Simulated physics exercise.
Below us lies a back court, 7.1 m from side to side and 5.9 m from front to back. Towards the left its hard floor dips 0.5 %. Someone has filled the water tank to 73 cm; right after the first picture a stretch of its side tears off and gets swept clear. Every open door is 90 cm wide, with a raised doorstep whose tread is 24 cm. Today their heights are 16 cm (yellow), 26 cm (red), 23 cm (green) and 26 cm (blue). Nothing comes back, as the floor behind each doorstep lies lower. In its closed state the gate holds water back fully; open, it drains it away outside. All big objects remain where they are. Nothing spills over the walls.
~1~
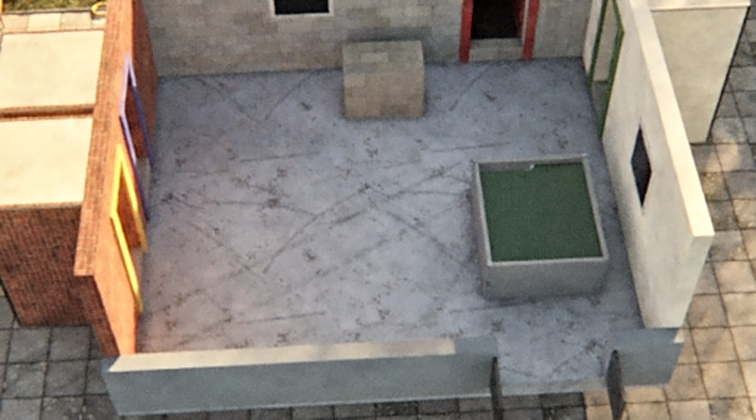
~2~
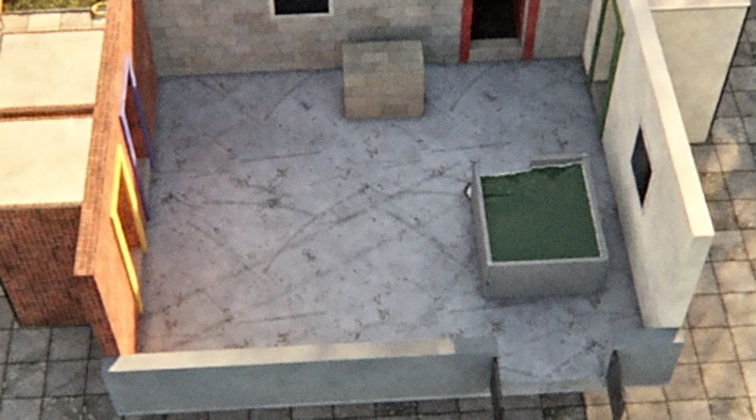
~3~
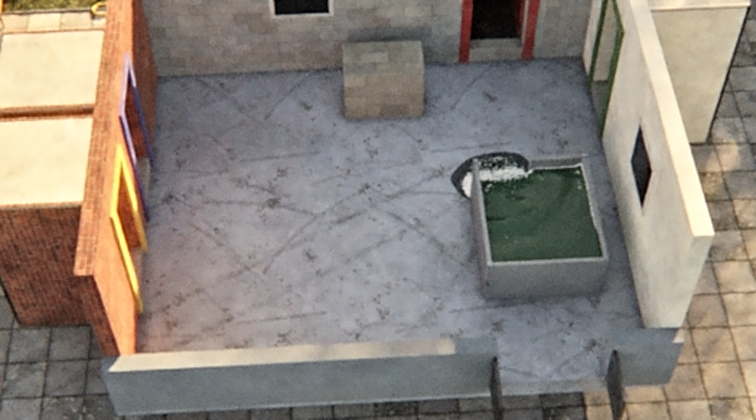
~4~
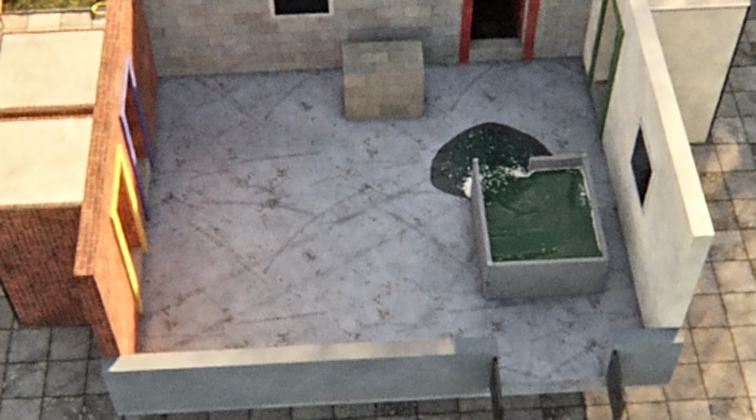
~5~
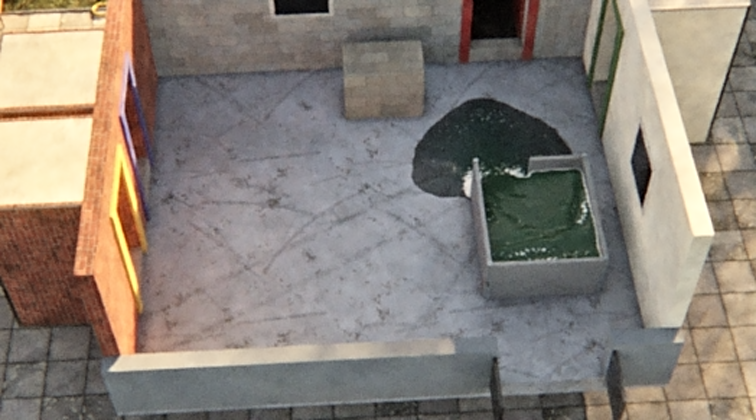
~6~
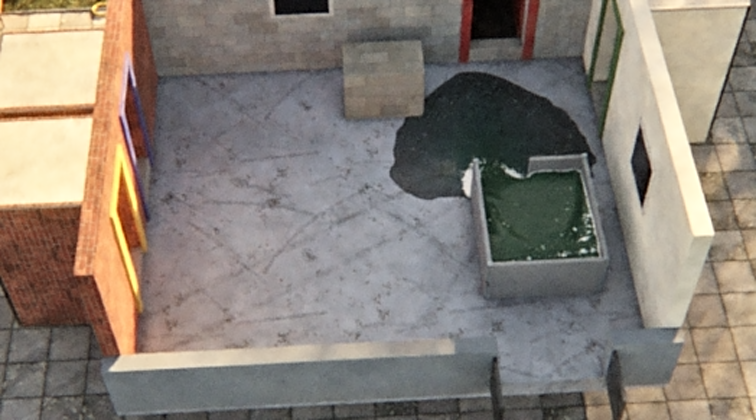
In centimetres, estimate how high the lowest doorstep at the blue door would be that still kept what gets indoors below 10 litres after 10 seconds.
It comes to roughly 6 cm.
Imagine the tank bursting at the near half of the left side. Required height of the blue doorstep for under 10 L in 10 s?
Roughly 11.0 cm.
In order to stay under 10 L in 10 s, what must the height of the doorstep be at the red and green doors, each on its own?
Some 24 cm for red, some 11.0 cm for green.
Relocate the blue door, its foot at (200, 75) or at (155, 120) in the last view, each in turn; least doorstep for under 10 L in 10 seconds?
In turn: About 8.0 cm, about 11.5 cm.
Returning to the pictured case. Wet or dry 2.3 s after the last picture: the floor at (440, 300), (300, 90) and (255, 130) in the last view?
In the order asked: Untouched, soaked, soaked.
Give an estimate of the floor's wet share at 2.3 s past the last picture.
About 40 per cent.
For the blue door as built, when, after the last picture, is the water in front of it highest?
Peak time: Around 7.0 s.
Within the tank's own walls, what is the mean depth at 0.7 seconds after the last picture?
Some 48 cm.
Then, 0.7 s after the last picture water covers 20 % of the floor, deepest (34 cm) near (430, 69); it has not reached the blue door.
Then, 2.3 s after the last picture water covers 40 % of the floor, deepest (24 cm) near (505, 65); it has not reached the blue door.
Then, 9.3 s after the last picture water covers 85 % of the floor, deepest (11 cm) near (135, 376); 8 cm at the blue door, 0 litres in over its 26 cm doorstep.
At the blue door as built, the water peaked near 8 cm, 7.1 s after the last picture.
With a doorstep of 5 cm, 23 litres would have come in within the 10 s; with 8 cm, 1 litre. So under 10 litres takes about 6 cm.
